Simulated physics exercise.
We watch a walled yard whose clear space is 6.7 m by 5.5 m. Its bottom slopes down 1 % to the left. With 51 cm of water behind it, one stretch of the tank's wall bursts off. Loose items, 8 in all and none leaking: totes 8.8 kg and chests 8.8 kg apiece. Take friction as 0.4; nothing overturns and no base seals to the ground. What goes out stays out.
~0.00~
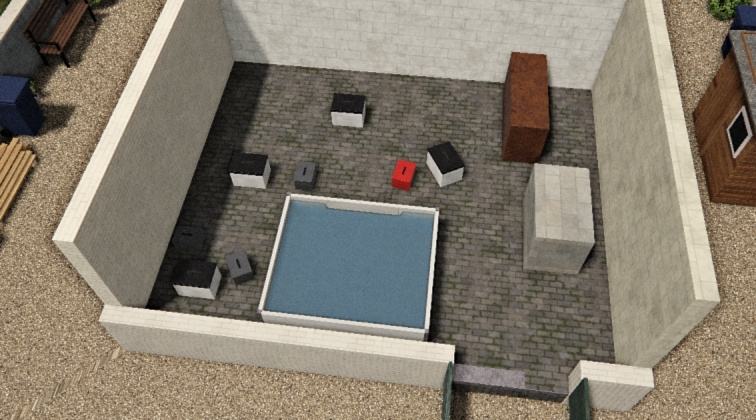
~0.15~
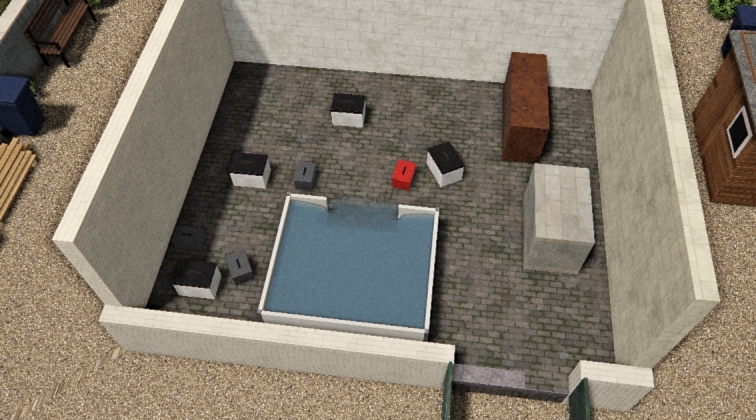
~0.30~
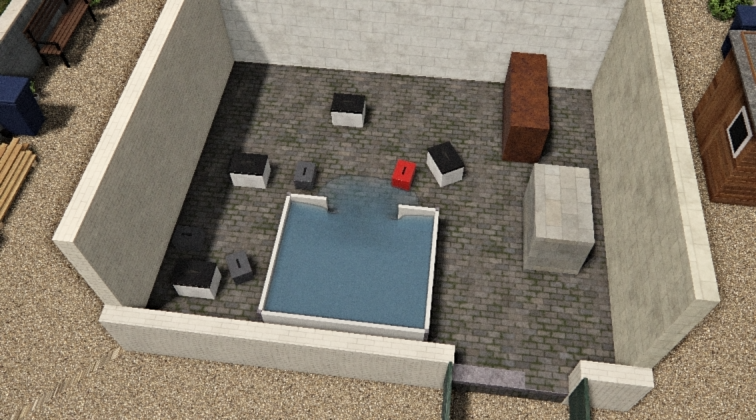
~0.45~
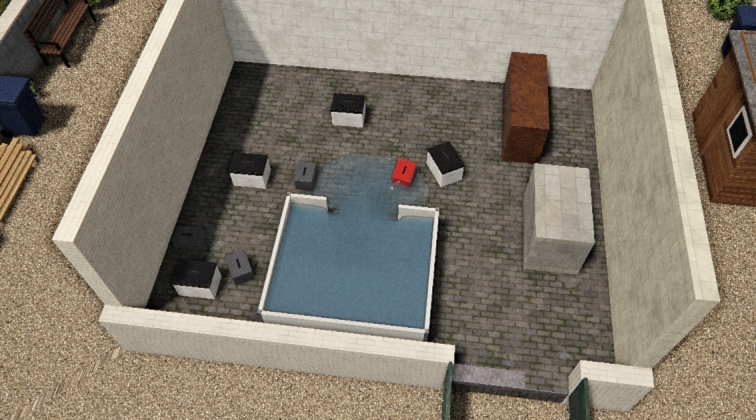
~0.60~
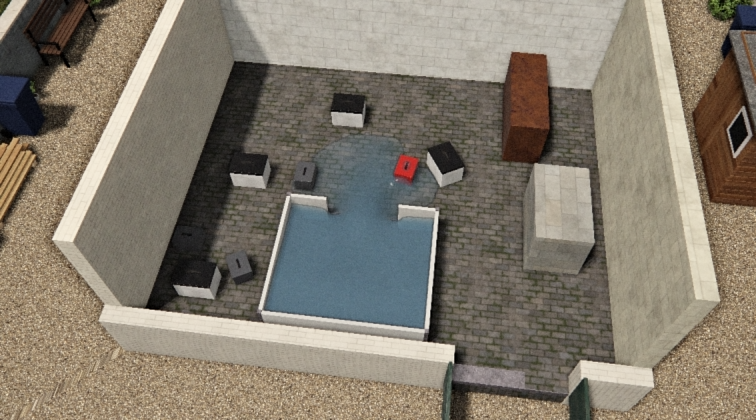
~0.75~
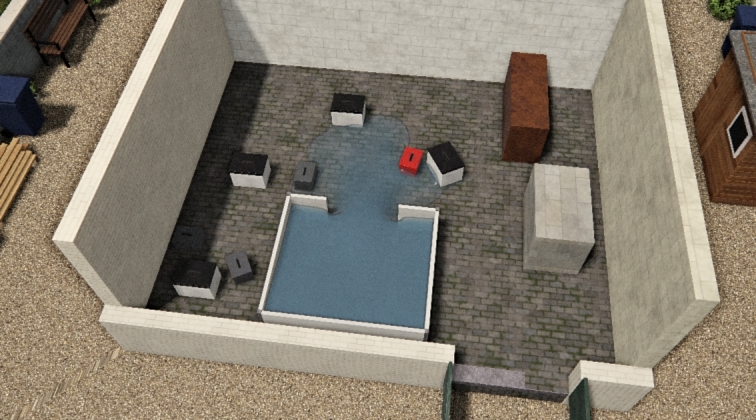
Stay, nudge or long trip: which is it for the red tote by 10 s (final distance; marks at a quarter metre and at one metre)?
The red tote gets carried off.
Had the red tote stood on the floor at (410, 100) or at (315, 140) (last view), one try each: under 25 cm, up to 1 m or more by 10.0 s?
In turn: It gets carried off; it ends far away.
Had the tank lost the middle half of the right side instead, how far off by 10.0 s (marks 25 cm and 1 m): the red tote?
In that case the red tote barely shifts.
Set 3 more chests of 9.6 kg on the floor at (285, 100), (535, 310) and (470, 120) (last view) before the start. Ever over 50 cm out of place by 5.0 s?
In turn: More, short of it, more.
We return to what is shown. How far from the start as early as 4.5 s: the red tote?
Roughly 250 cm by then.
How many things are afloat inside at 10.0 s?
I count 6.
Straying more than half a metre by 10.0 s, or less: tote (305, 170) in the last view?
It is less.
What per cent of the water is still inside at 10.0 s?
About 98 per cent.
After 2.0 s the red tote is near (460, 79), 2.3 m from its start, aground; 0 of 8 are out; 1 afloat.
After 4.5 s the red tote is near (494, 78), 2.7 m from its start, afloat; 0 of 8 are out; 2 afloat.
After 7.0 s the red tote is near (494, 78), 2.7 m from its start, afloat; 0 of 8 are out; 4 afloat.
After 10.0 s the red tote is near (493, 80), 2.6 m from its start, aground; 0 of 8 are out; 6 afloat.
